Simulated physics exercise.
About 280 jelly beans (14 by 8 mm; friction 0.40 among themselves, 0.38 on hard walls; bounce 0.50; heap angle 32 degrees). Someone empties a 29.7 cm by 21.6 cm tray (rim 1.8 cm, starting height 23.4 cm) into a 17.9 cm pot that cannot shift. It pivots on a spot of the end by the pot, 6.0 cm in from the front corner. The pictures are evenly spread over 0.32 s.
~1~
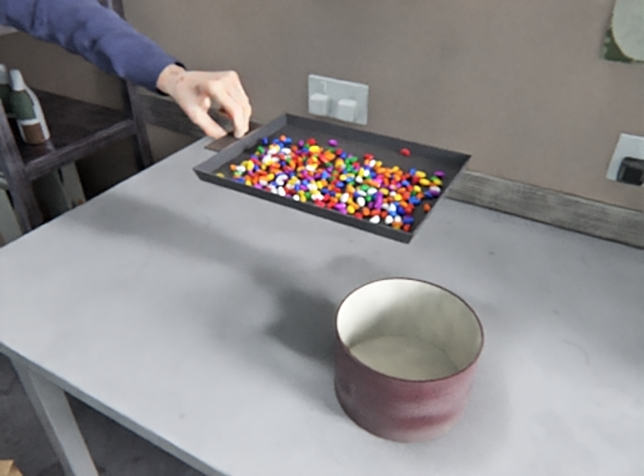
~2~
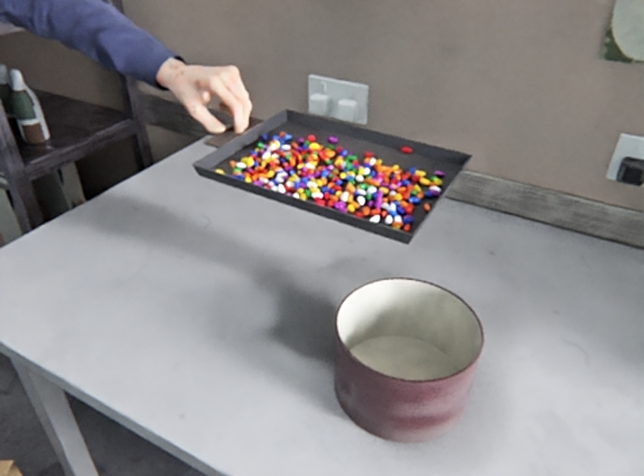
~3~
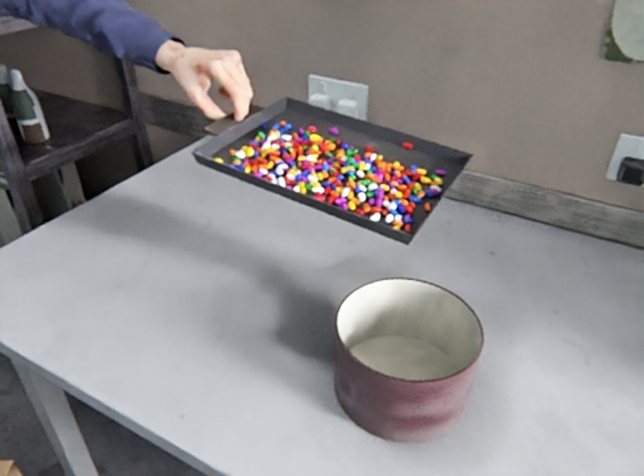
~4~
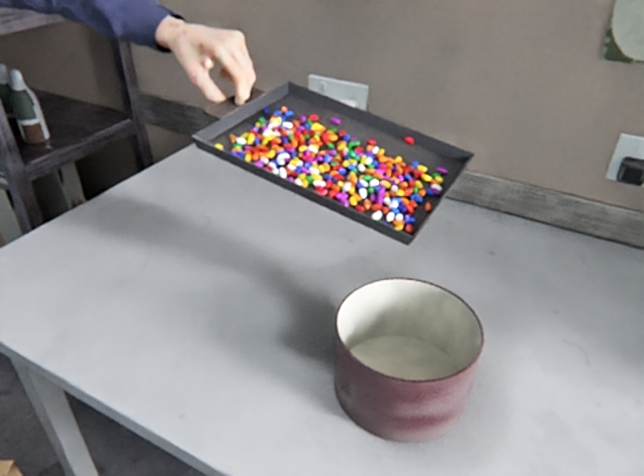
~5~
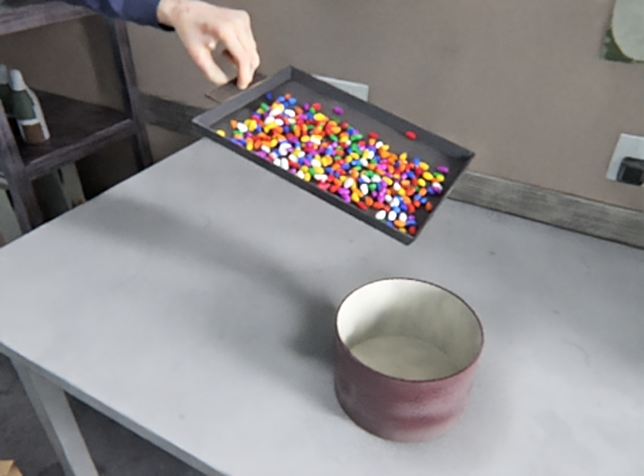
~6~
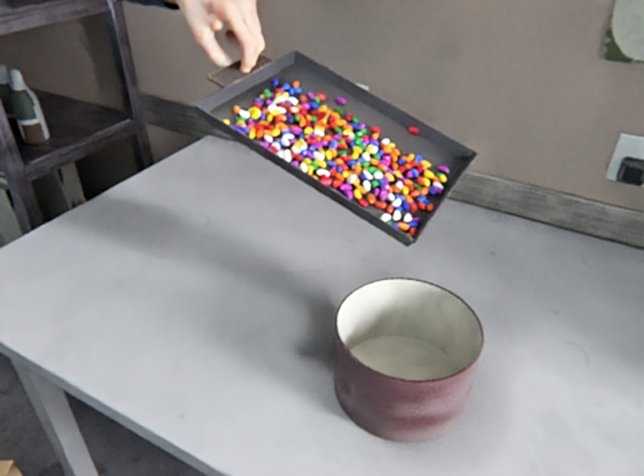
At a gray table, a hand held a dark tray of colorful jelly beans above and behind a maroon pot, then steadily raised the tray's left end, tilting it down toward the right.
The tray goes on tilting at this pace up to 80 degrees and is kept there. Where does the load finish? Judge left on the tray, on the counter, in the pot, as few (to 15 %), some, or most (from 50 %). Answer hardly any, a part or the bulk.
Tray hardly any, counter a part, pot the bulk.
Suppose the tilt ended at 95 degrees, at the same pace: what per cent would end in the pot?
It would be near 65 per cent.
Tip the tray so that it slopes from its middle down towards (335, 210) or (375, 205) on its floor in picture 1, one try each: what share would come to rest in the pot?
About 75 and 100 per cent.
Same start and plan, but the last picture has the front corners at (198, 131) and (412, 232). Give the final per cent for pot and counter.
Pot 40, counter 50.
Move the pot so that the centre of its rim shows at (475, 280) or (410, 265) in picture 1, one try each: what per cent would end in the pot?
About 50 and 15 per cent.
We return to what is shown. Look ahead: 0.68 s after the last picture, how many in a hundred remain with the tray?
Roughly 60 per cent.
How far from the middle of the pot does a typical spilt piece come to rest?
Some 24 cm.
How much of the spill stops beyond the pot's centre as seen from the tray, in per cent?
About 80 per cent.
Then, 0.41 s after the last picture, tilt 49 degrees; the tray holds 100 %, the pot 0 %.
Then, 0.68 s after the last picture, tilt 68 degrees; the tray holds 60 %, the pot 10 %.
Then, 1.05 s after the last picture, tilt 80 degrees; the tray holds 15 %, the pot 50 %.
In the end, tray 10 %, counter 30 %, pot 60 %.
